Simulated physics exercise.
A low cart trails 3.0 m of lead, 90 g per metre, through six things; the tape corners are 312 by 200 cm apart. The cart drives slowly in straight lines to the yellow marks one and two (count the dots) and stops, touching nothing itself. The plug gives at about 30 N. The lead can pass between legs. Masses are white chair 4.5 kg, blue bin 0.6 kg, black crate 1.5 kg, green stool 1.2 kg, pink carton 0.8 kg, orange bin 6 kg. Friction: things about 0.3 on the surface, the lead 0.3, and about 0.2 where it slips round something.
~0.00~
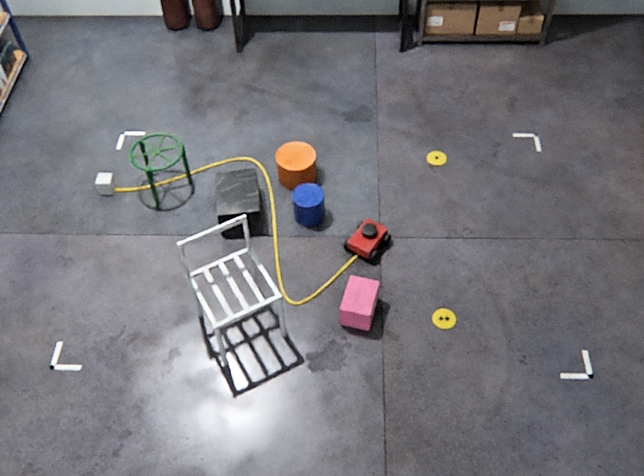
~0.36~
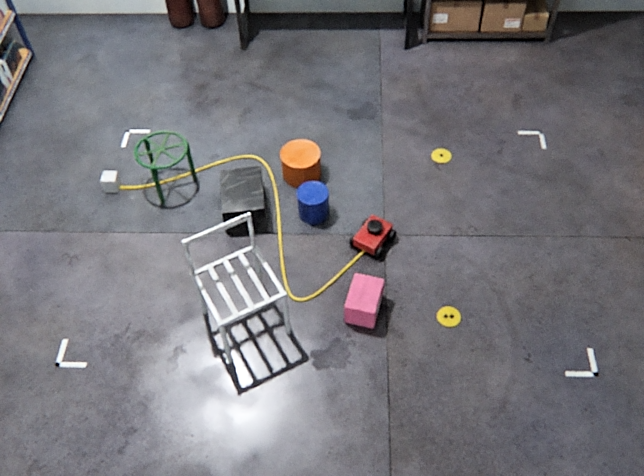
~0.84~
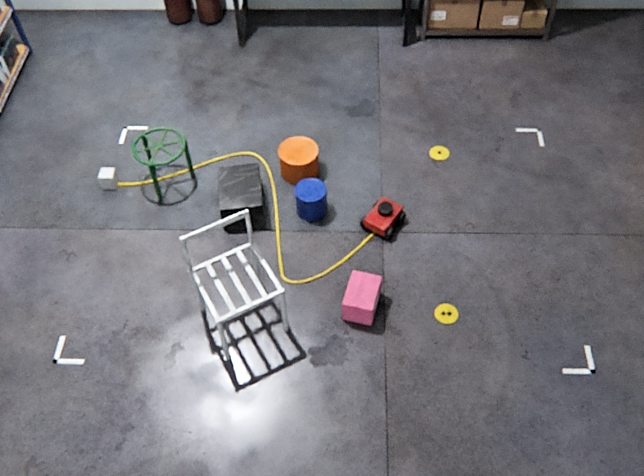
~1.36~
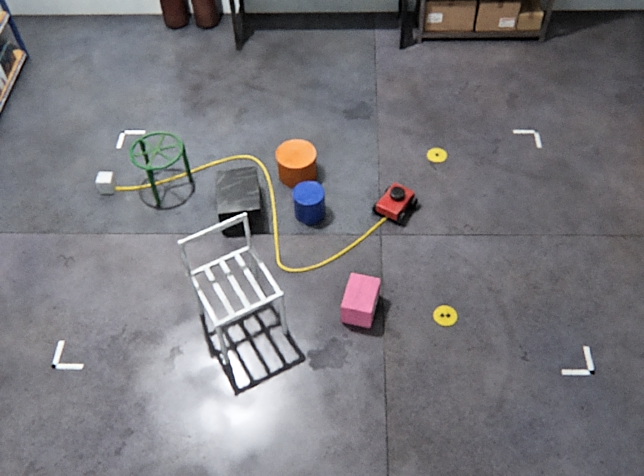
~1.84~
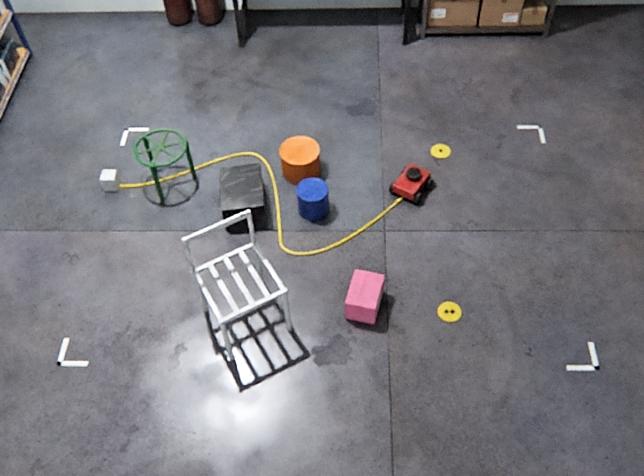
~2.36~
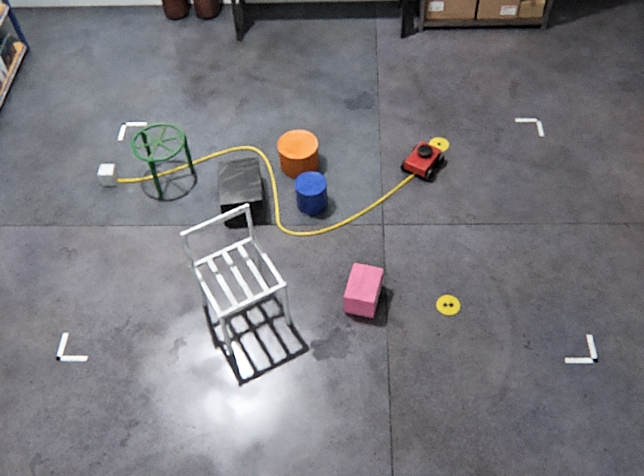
A small red cart trailing a yellow lead crosses a grey concrete floor, seen from high above. The lead runs from a white block past a green stool, black crate, orange and blue bins and a white chair, with a pink carton and two yellow discs to the right. The cart rolls up and rightward to the upper disc, drawing the lead's curve upward, while the view shifts slightly.
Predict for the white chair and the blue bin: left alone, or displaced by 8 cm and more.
The white chair hardly stirs, the blue bin stays put.
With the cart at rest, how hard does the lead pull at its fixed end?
Roughly 0 N.
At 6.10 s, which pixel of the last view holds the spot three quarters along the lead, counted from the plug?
Around (363, 199).
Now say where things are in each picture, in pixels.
In the first picture, white chair (233, 285); blue bin (308, 195); marks (437, 158) (444, 319); lead runs through (230, 160); cart (363, 250).
In the second picture, cart (369, 246).
In the third picture, lead runs through (350, 256); cart (379, 228).
In the fourth picture, lead runs through (362, 239); cart (391, 212).
In the fifth picture, lead runs through (378, 218); cart (407, 193).
In the sixth picture, white chair (237, 274); blue bin (310, 183); lead runs through (232, 150) (316, 233) (390, 194); cart (419, 170).
After 3.6 s, cart at (440, 157), lead slack at the fixed end; nothing else has moved.
After 4.8 s, cart at (442, 204), lead slack at the fixed end; nothing else has moved.
After 6.1 s, cart at (445, 257), lead slack at the fixed end; nothing else has moved.
After 7.3 s, cart at (448, 304), lead slack at the fixed end; nothing else has moved.
After 7.7 s, cart at (448, 304), lead slack at the fixed end; white chair 0 cm off its start at (237, 274), blue bin 0 cm off its start at (311, 183).
